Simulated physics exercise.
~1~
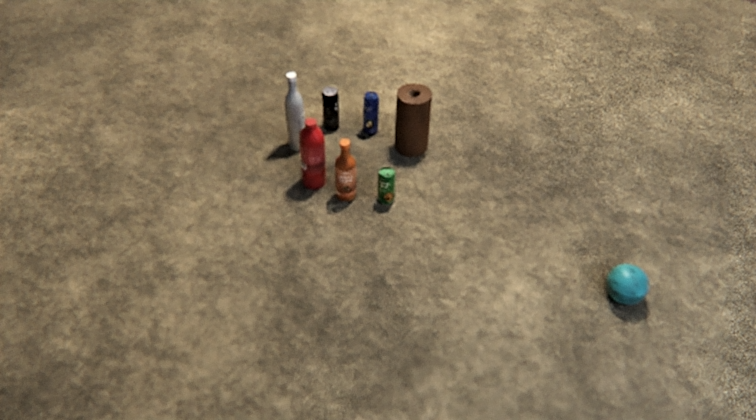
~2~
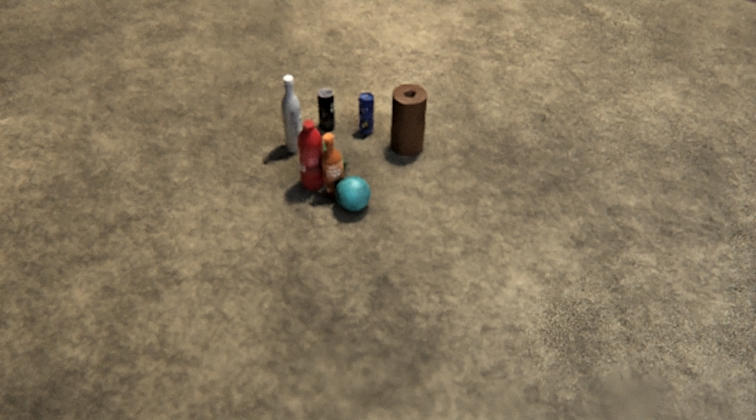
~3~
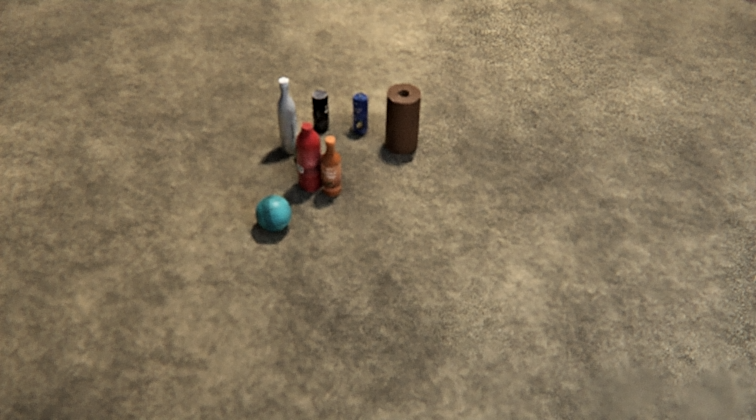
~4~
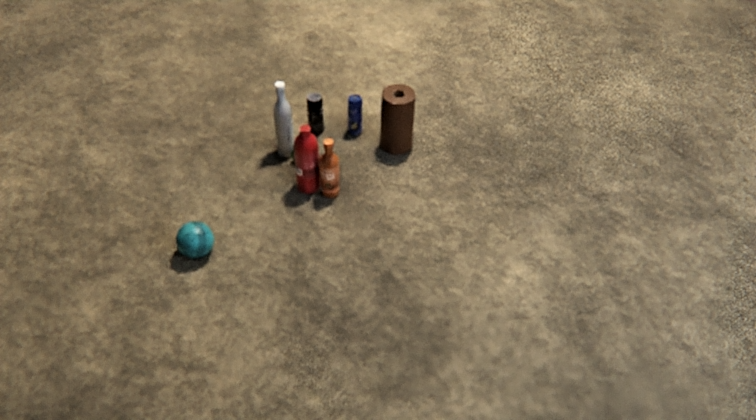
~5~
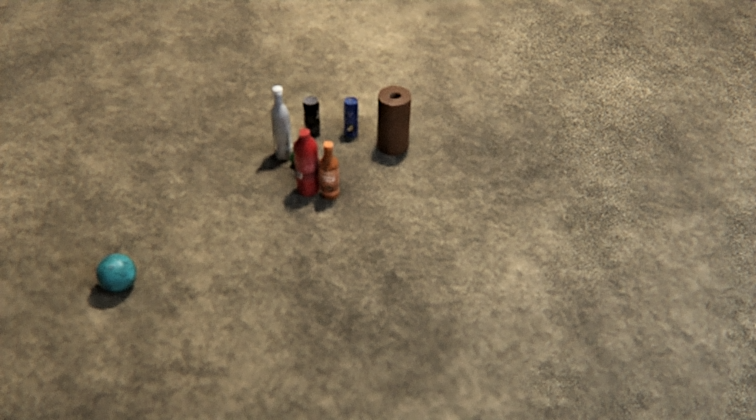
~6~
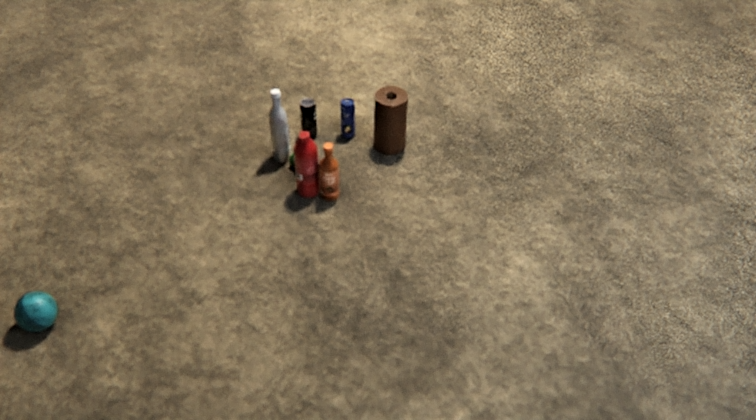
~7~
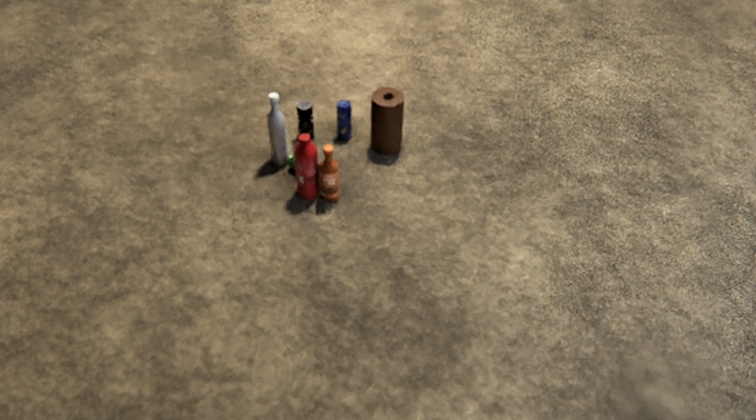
Turquoise ball rolling left across floor, knocking green can behind upright bottles, then leaving view at left as the others stay standing.
